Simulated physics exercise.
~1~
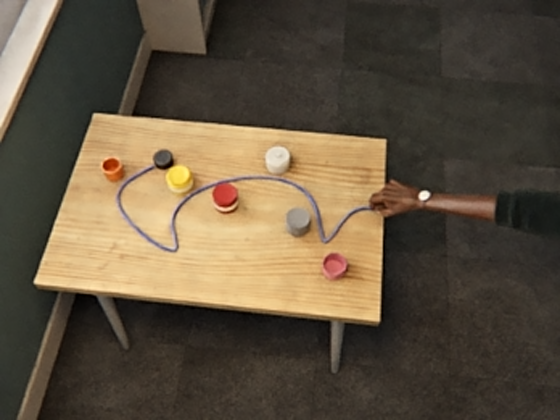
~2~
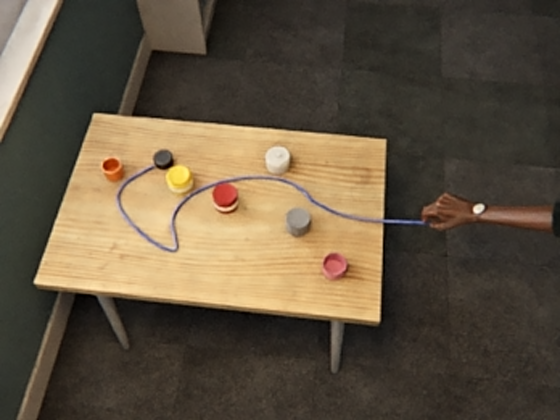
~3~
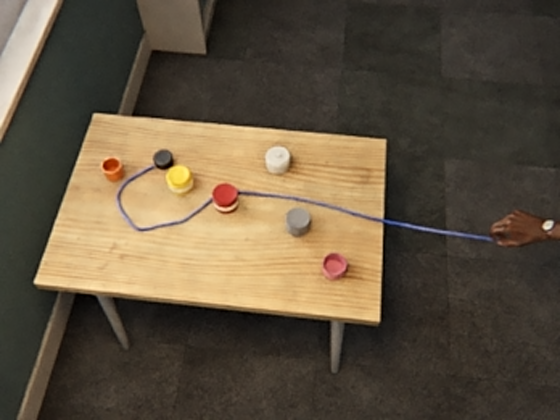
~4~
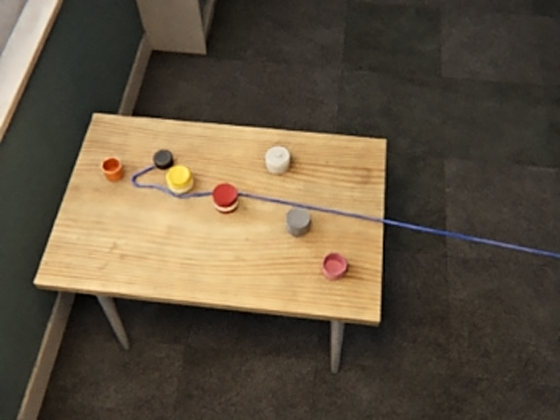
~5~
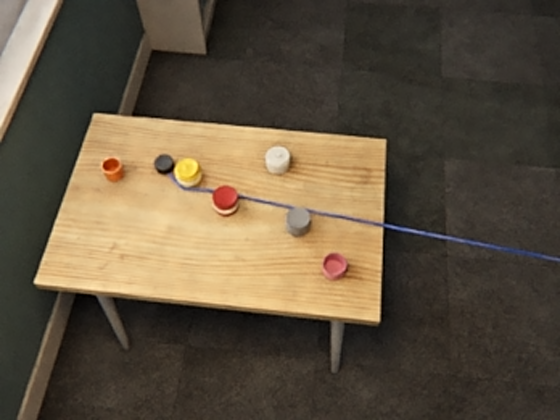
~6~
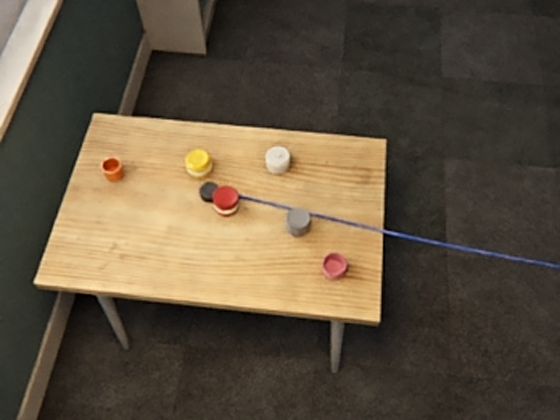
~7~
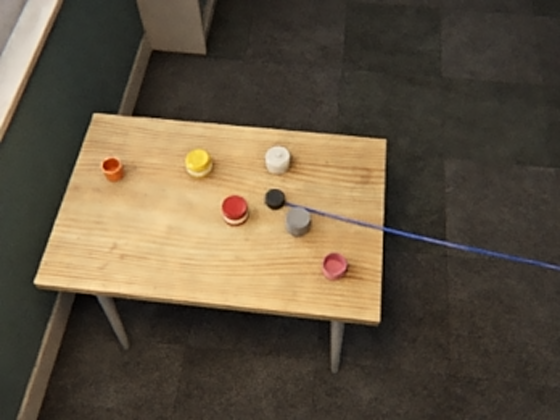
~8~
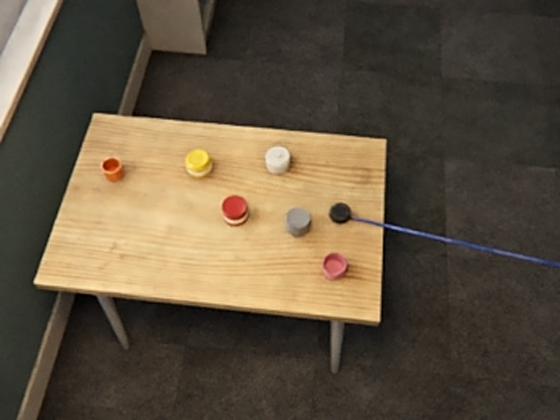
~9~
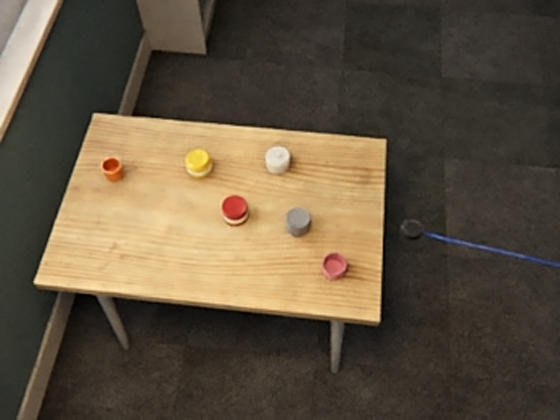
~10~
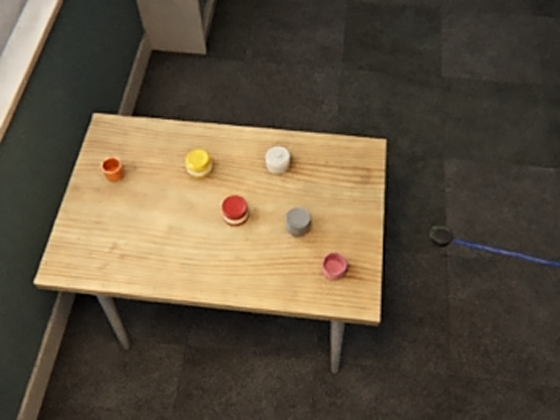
A blue cord was pulled rightward by a hand, straightening across a wooden table and dragging a small black disc, which nudged the yellow jar and then the red tin slightly aside before sliding off the right edge, leaving the other pots unmoved.
